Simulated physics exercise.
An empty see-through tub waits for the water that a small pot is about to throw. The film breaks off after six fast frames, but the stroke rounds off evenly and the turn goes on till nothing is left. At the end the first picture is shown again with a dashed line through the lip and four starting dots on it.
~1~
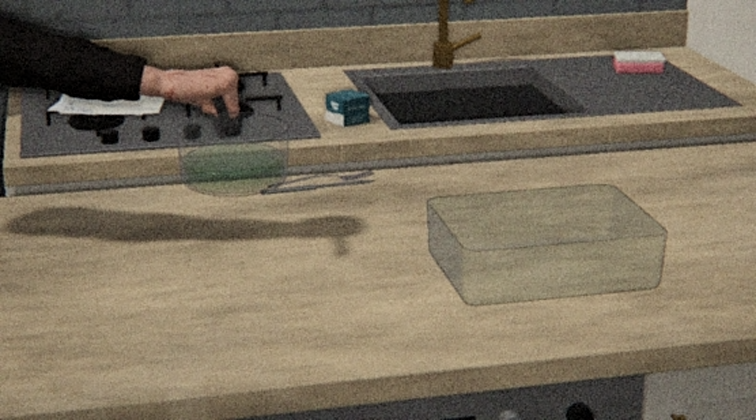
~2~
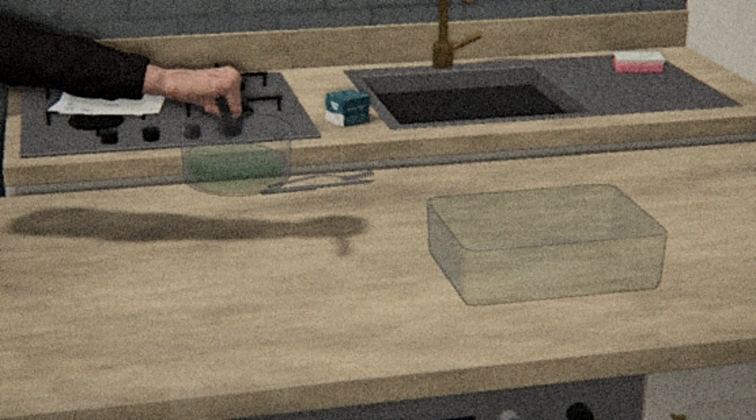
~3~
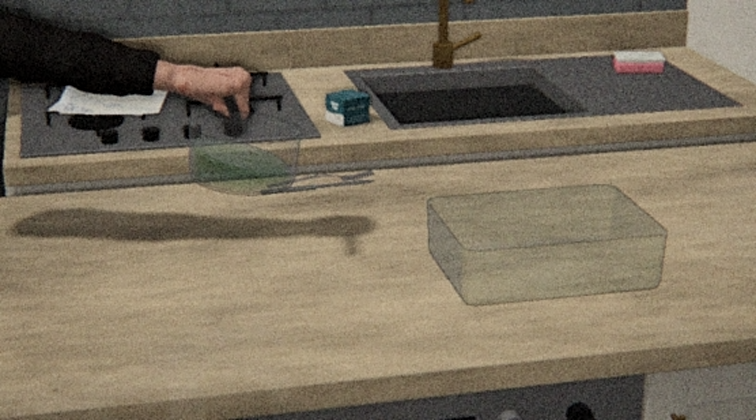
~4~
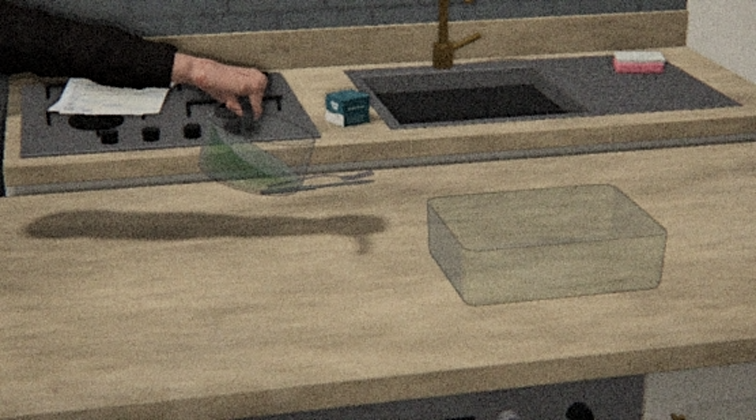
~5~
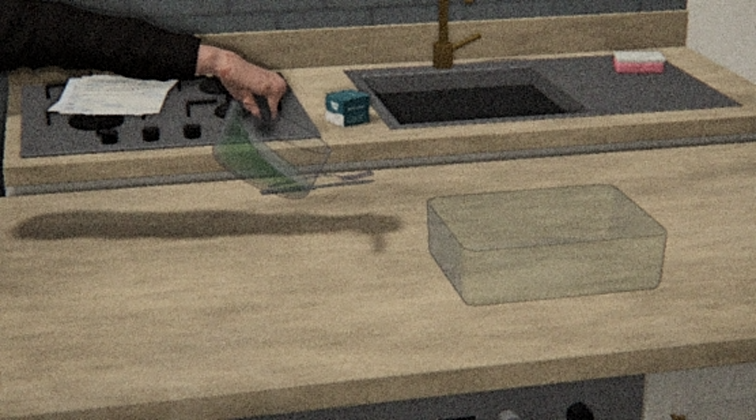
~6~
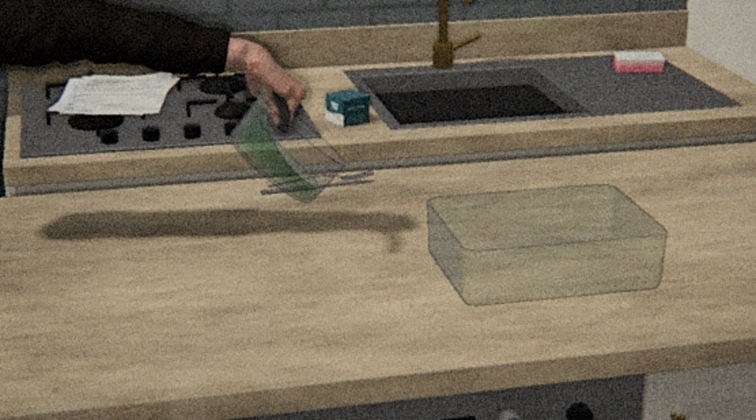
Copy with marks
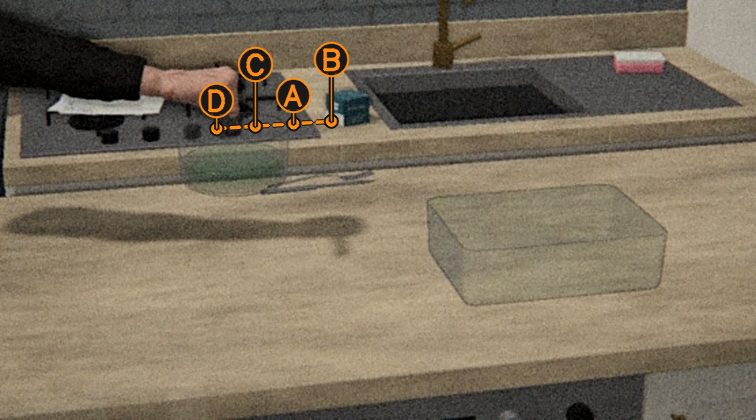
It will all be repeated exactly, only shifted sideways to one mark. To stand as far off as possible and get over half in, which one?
That is dot B.
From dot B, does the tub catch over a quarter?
Yes, it does.
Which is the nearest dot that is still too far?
Dot A.
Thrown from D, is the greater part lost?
Yes, it does.
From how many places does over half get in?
One of them.
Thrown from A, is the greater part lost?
Yes.
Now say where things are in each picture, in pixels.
In the first frame, upright, lip at (285, 124); tub from (462, 305) to (659, 286); nothing has left yet.
In the second frame, upright, lip at (288, 124); nothing has left yet.
In the third frame, tipped about 6°, lip at (298, 128); nothing has left yet.
In the fourth frame, tipped about 15°, lip at (313, 136); nothing has left yet.
In the fifth frame, tipped about 27°, lip at (329, 147); nothing has left yet.
In the sixth frame, tipped about 42°, lip at (343, 159); water is over the rim, down to (269, 101).
In orange, A at (293, 123); B at (331, 121); C at (255, 126); D at (216, 128).
Choosing A, about 22 % lands in the tub, 74 % falls short and 4 % goes beside or beyond.
Choosing B, about 64 % lands in the tub, 25 % falls short and 11 % goes beside or beyond.
Choosing C, about 4 % lands in the tub, 94 % falls short.
Choosing D, about 2 % lands in the tub, 97 % falls short.
